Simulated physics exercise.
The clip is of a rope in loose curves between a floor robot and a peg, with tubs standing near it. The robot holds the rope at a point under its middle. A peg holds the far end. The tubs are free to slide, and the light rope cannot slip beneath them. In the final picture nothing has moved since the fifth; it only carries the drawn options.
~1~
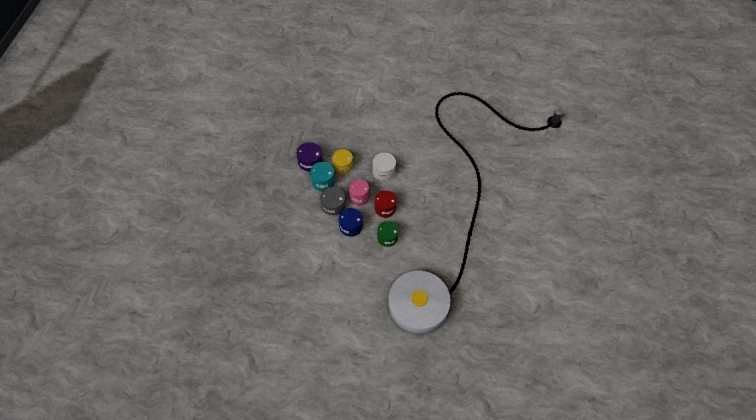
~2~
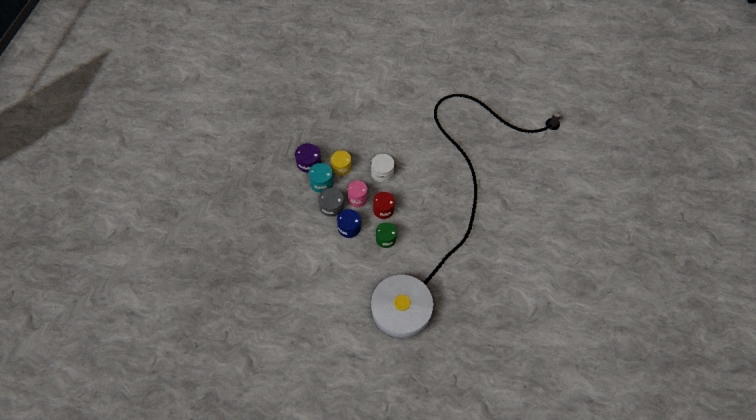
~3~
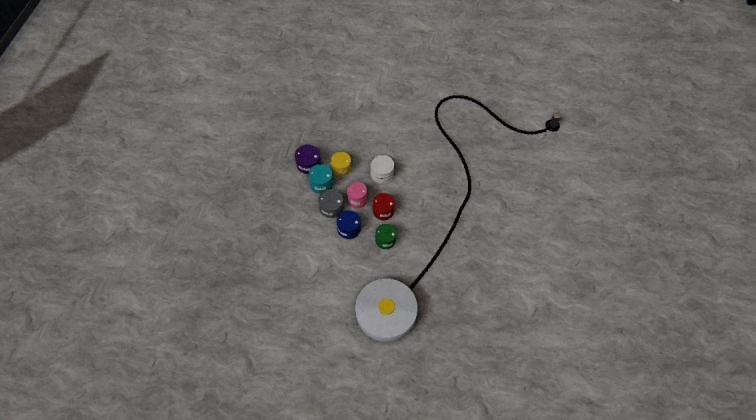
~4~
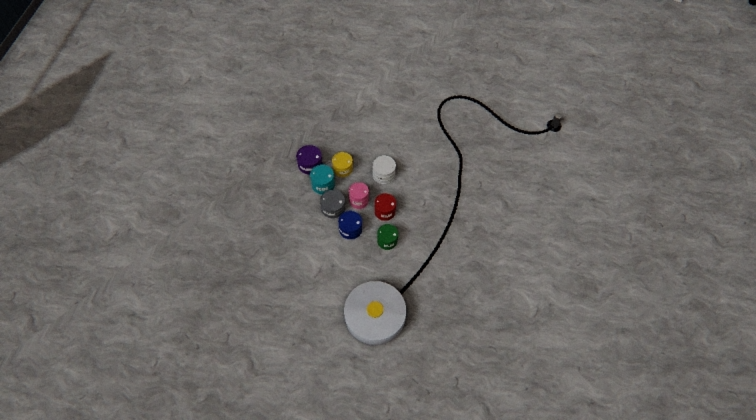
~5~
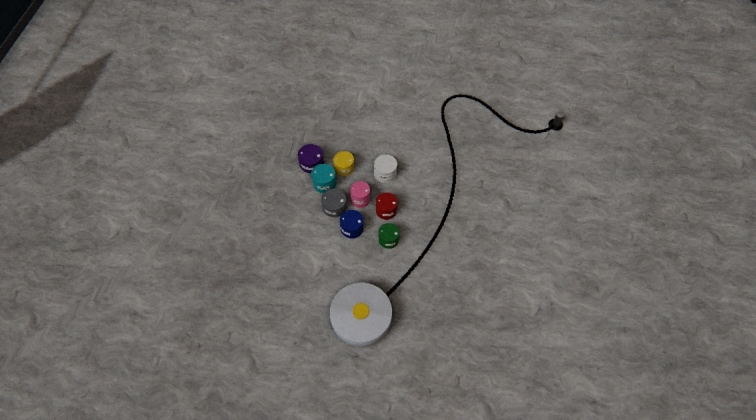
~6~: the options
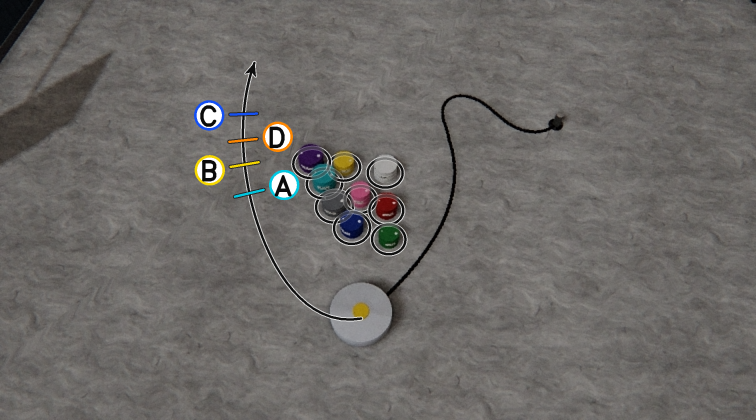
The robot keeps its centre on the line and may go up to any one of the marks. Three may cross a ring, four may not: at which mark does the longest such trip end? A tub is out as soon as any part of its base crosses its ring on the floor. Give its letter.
It can go as far as D.
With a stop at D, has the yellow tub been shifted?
By then, no.
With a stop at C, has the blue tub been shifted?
Yes.
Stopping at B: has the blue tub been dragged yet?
By then, no.
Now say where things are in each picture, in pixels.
Red tub (385, 204); yellow tub (343, 162); purple tub (310, 157), in the first frame.
Robot (402, 307); white tub (383, 168), in the second frame.
Robot (386, 311); peg (555, 121), in the third frame.
Robot (375, 313); pink tub (359, 196), in the fourth frame.
Robot (361, 315); turquoise tub (324, 179); red tub (387, 206); yellow tub (344, 164), in the fifth frame.
On the marked copy, A at (249, 193); B at (245, 165); C at (244, 114); D at (243, 140); the route from (361, 319) via (249, 193) to (254, 63).
Taking D. A third of the way, robot (281, 272).
Two thirds of the way, robot (249, 196).
When it is over, robot (241, 135); blue tub (354, 217); green tub (381, 222); two over the rings.
As for the rest, A is within the limit but short; B is within the limit but short; C has six over the rings.
